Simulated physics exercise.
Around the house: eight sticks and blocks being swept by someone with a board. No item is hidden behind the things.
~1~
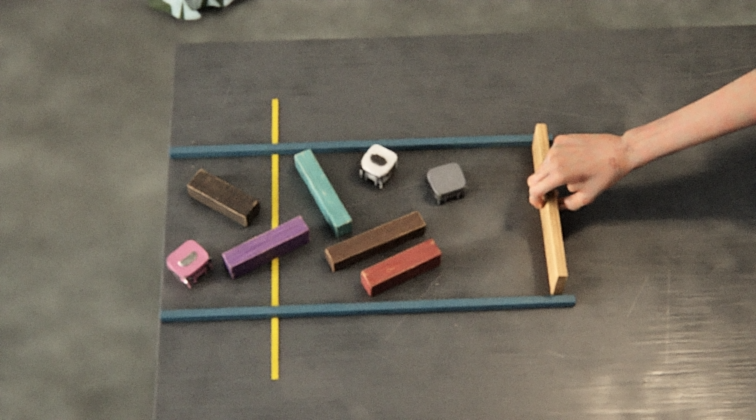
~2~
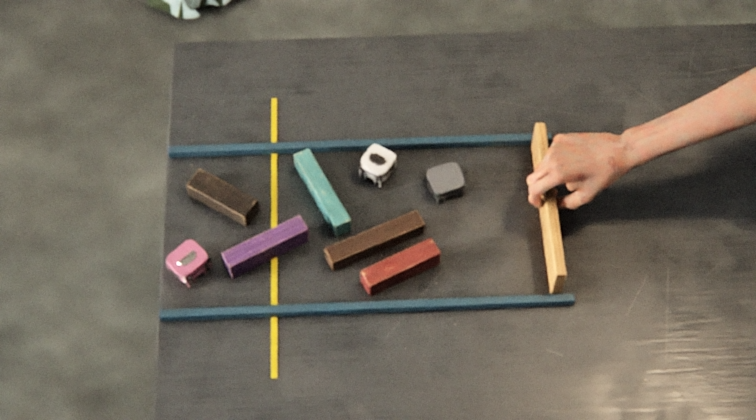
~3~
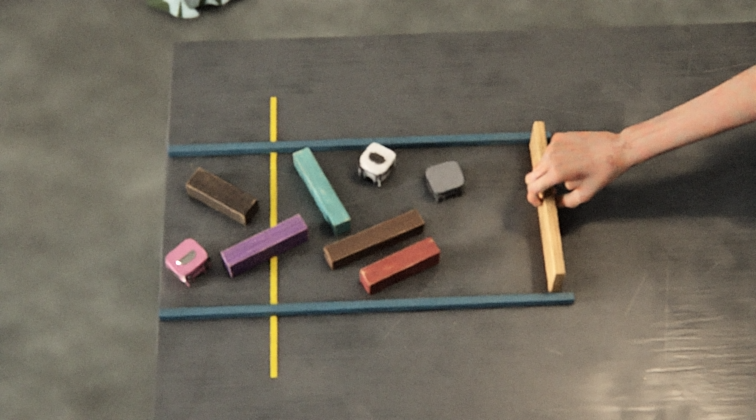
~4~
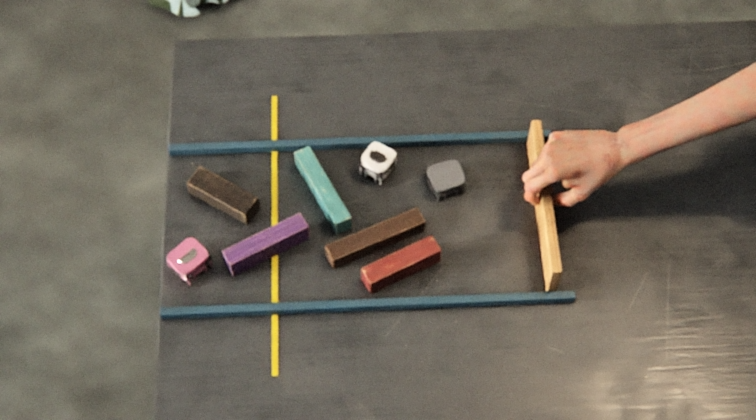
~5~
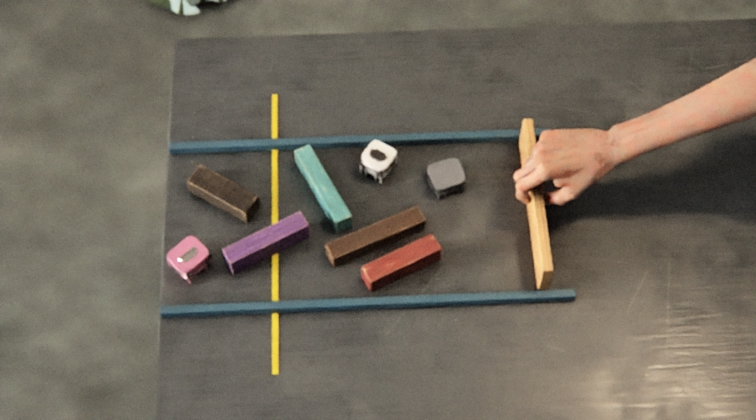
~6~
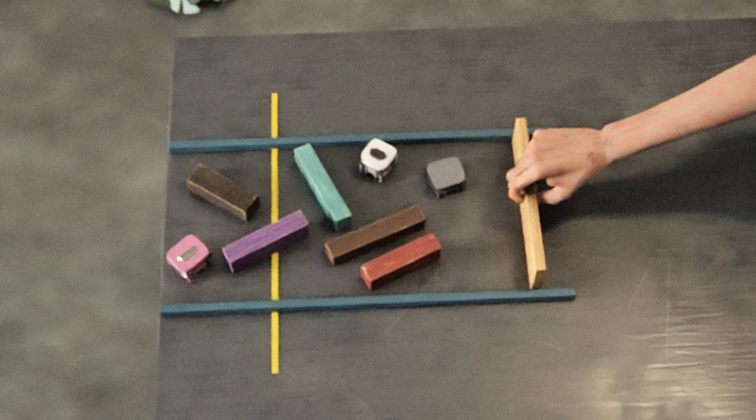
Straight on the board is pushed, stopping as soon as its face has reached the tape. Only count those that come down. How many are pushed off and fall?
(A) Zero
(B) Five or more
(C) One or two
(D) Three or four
Zero (A).
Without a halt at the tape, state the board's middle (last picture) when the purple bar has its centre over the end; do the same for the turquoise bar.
Purple bar: (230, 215); turquoise bar: (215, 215).
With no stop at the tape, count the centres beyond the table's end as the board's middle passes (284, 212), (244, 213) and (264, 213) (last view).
Place by place: 0, 1 and 0.
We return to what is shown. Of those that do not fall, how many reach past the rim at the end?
In total, 1 of them.
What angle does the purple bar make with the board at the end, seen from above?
It works out to near 50°.
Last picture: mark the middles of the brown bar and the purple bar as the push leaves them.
Roughly (229, 255) for the first and roughly (210, 245) for the second.
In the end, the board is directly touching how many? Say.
It touches 4.
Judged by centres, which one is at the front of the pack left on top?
Looking at the middles, it's the pink case.
Soon after, none off yet; pink case at rest near (189, 259); black bar at rest near (224, 193); purple bar at rest near (267, 242).
After that, none off yet; pink case at rest near (187, 258); black bar at rest near (222, 193); purple bar displaced a little near (242, 245).
In the end, the number that fall off is zero.
